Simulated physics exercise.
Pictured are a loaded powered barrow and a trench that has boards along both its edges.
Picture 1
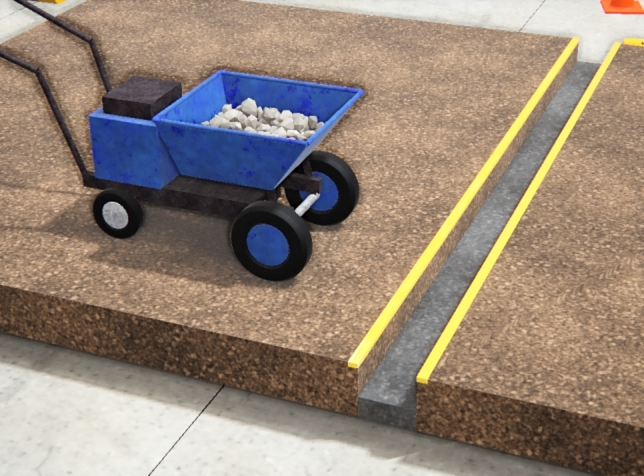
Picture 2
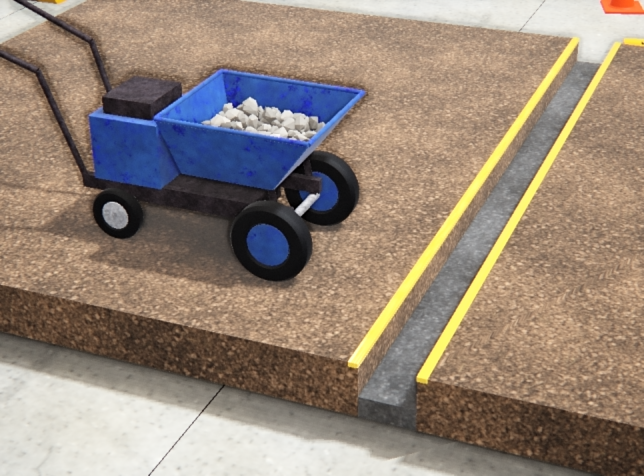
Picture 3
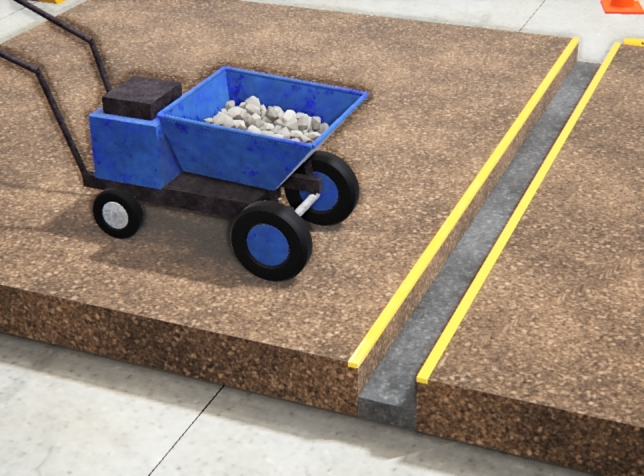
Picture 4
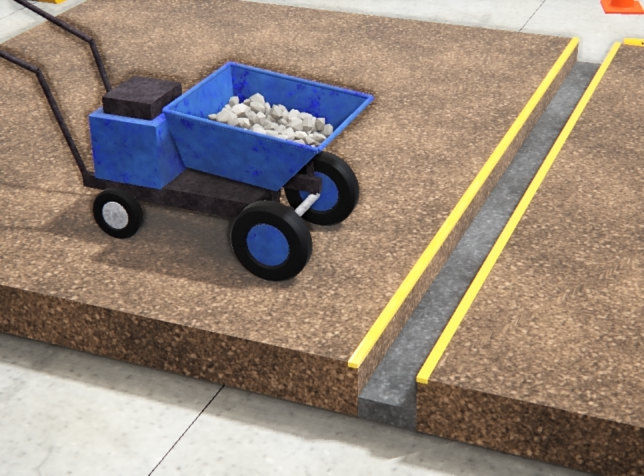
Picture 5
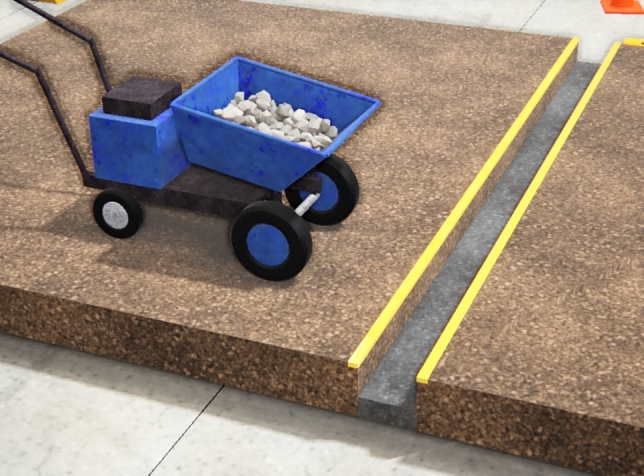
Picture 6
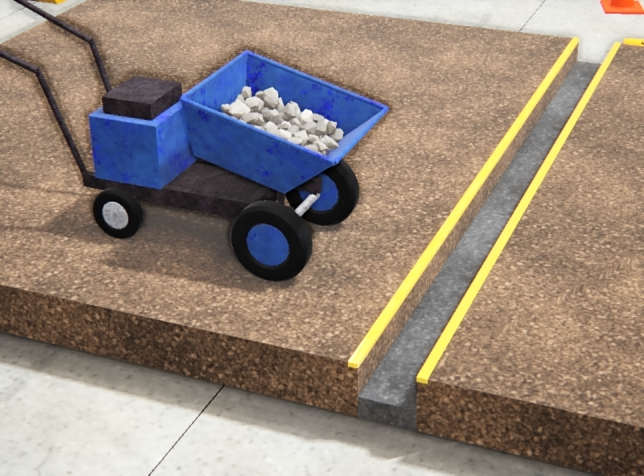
A raised slab of brown, gravelly ground sits on pale concrete paving, seen from above at an angle, with a narrow grey-bottomed trench edged in yellow boards crossing its right side. On the left stands a blue powered barrow with dark handles and black tyres, its skip holding pale broken stones. The skip starts level, then slowly tilts forward a little to the right, while the wheels and camera stay still.
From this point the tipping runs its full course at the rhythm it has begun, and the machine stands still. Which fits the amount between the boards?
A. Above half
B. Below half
Above half (A).
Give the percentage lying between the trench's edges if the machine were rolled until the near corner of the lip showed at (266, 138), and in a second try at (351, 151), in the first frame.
The first stop gives 40 per cent; the second gives 70 per cent.
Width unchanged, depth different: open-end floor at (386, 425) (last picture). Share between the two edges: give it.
Around 100 per cent.
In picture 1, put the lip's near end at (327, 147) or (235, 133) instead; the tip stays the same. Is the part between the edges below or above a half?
In the first case upwards of half; in the second case a smaller fraction.
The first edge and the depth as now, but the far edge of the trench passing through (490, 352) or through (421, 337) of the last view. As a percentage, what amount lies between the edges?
Lab note: Case 1 near 100 percent, case 2 near 70 percent.
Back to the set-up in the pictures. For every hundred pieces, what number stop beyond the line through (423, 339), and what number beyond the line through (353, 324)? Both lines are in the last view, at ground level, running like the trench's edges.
20 and 100 in a hundred.
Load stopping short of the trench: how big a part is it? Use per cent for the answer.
Share: Near 10 %.
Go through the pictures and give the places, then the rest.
Lip of the skip (307, 144), level; top of the load (261, 130), broken stones; first edge of the trench (377, 328); far edge (443, 342), the trench under half as wide as the skip, and about half as deep as wide, in the first picture.
Lip of the skip (308, 145), level; top of the load (262, 130), in the second picture.
Lip of the skip (312, 147), tipped barely; top of the load (253, 132), in the third picture.
Lip of the skip (318, 151), tipped a little; top of the load (245, 125), in the fourth picture.
Lip of the skip (326, 156), tipped a little; top of the load (251, 123), in the fifth picture.
Lip of the skip (334, 163), tipped a little; top of the load (244, 125); first edge of the trench (377, 328); far edge (443, 342), in the sixth picture.
Just after the last frame, skip tipped steeply; every one in the skip.
A moment on, skip tipped steeply; almost all in the skip; just a few short of the trench; about a tenth in or heaped over the trench.
Further on, skip tipped right over; about a tenth in the skip; about a tenth short of the trench; the larger part in or heaped over the trench.
When it is over, skip tipped right over; just a few in the skip; about a tenth short of the trench; the larger part in or heaped over the trench; not one beyond it.
